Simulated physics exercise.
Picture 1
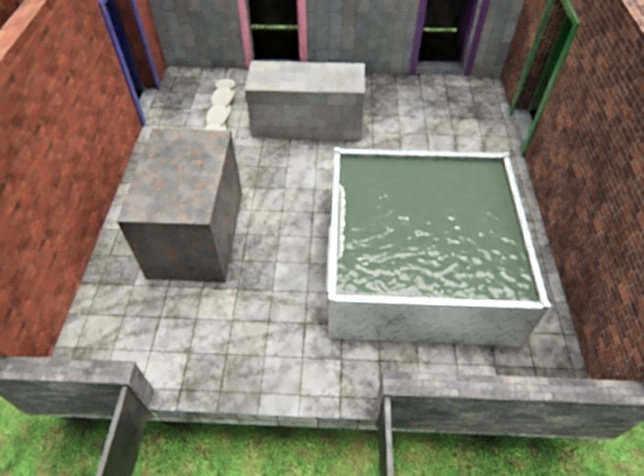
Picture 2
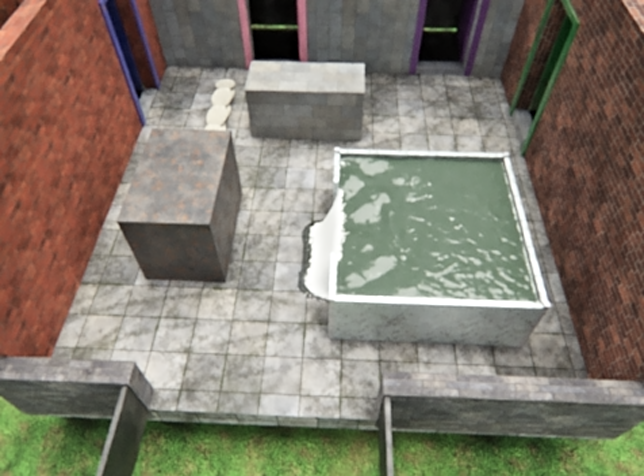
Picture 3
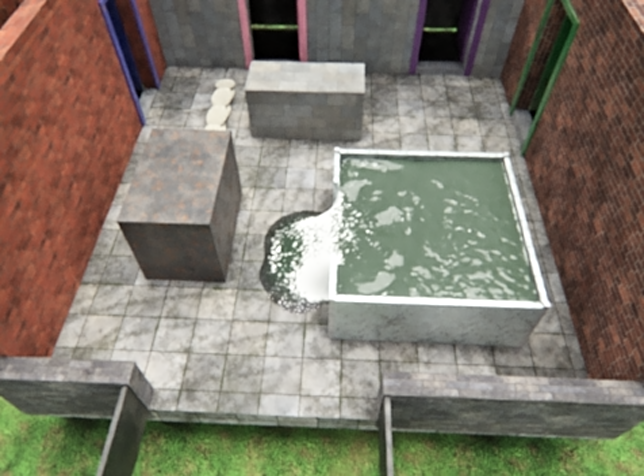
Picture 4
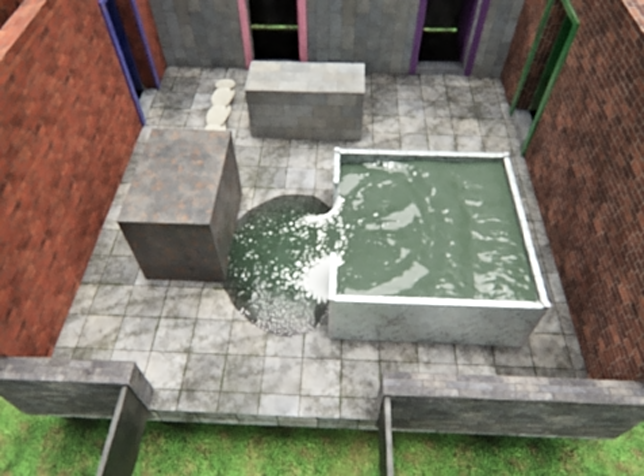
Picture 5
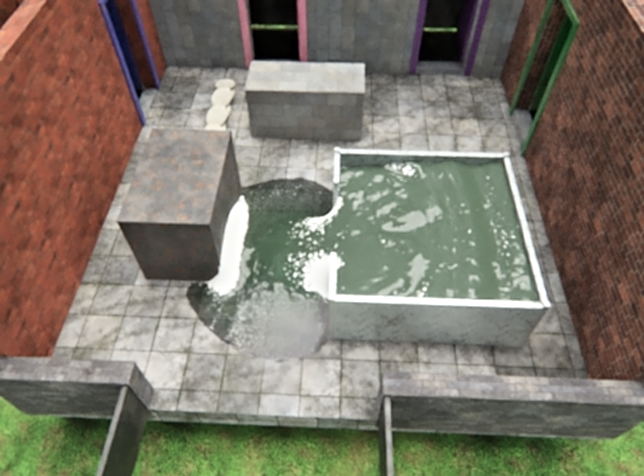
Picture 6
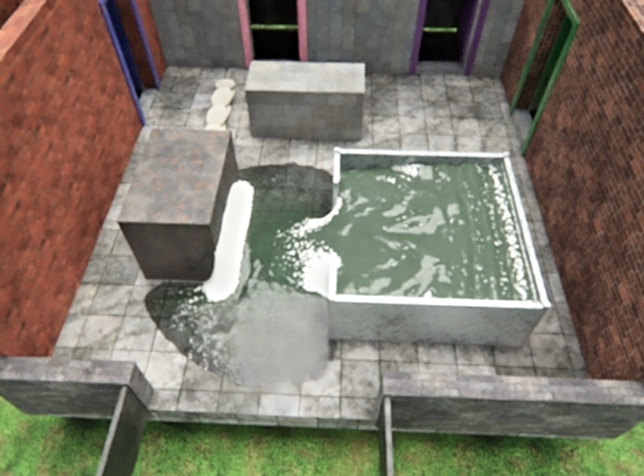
Water bursts from the tank's left side, hits the large block, and spreads across the paving.
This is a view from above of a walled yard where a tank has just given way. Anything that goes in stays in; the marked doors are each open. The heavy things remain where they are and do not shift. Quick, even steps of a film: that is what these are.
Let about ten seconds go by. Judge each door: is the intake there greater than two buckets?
Pink door, greater; green door, not greater; blue door, greater; purple door, not greater.
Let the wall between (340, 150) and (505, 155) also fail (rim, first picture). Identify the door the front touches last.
That one is the blue-painted one.
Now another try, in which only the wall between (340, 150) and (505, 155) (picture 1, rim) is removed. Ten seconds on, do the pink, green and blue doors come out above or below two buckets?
The pink one exceeds the limit; the green one exceeds the limit; the blue one exceeds the limit.
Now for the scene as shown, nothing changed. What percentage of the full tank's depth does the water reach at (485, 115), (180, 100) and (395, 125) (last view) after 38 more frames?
Respectively 8, 10 and 2 per cent.
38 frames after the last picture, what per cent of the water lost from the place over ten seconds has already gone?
I get 70 percent.
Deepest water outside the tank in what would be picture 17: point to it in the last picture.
Deepest spot: Around (239, 260).
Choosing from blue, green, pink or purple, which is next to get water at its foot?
The door marked pink, I reckon.
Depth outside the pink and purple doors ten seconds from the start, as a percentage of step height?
Readings, in sequence: 100 percent and 70 percent.
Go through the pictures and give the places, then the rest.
The water tank at (428, 223) is whole and still, in the first picture.
Water pours out at (336, 244) and has run to (317, 225), in the second picture.
The front is at (279, 227), out from the gap at (336, 247), in the third picture.
The front is at (236, 228), out from the gap at (336, 248), in the fourth picture.
The front is at (195, 297), out from the gap at (336, 248), in the fifth picture.
The front is at (154, 308), out from the gap at (336, 247), in the sixth picture.
A moment on, water covers 25 % of the floor; the pink door not reached, the green door not reached, the blue door not reached, the purple door not reached.
Next, water covers 35 % of the floor; the pink door under two buckets in, the green door not reached, the blue door not reached, the purple door not reached.
Then, water covers 65 % of the floor; the pink door over two buckets in, the green door wet at the sill, nothing in, the blue door wet at the sill, nothing in, the purple door not reached.
Later, water covers 90 % of the floor; the pink door far over two buckets in, the green door wet at the sill, nothing in, the blue door under two buckets in, the purple door wet at the sill, nothing in.
In the end, water covers 95 % of the floor; the pink door far over two buckets in, the green door wet at the sill, nothing in, the blue door far over two buckets in, the purple door wet at the sill, nothing in.
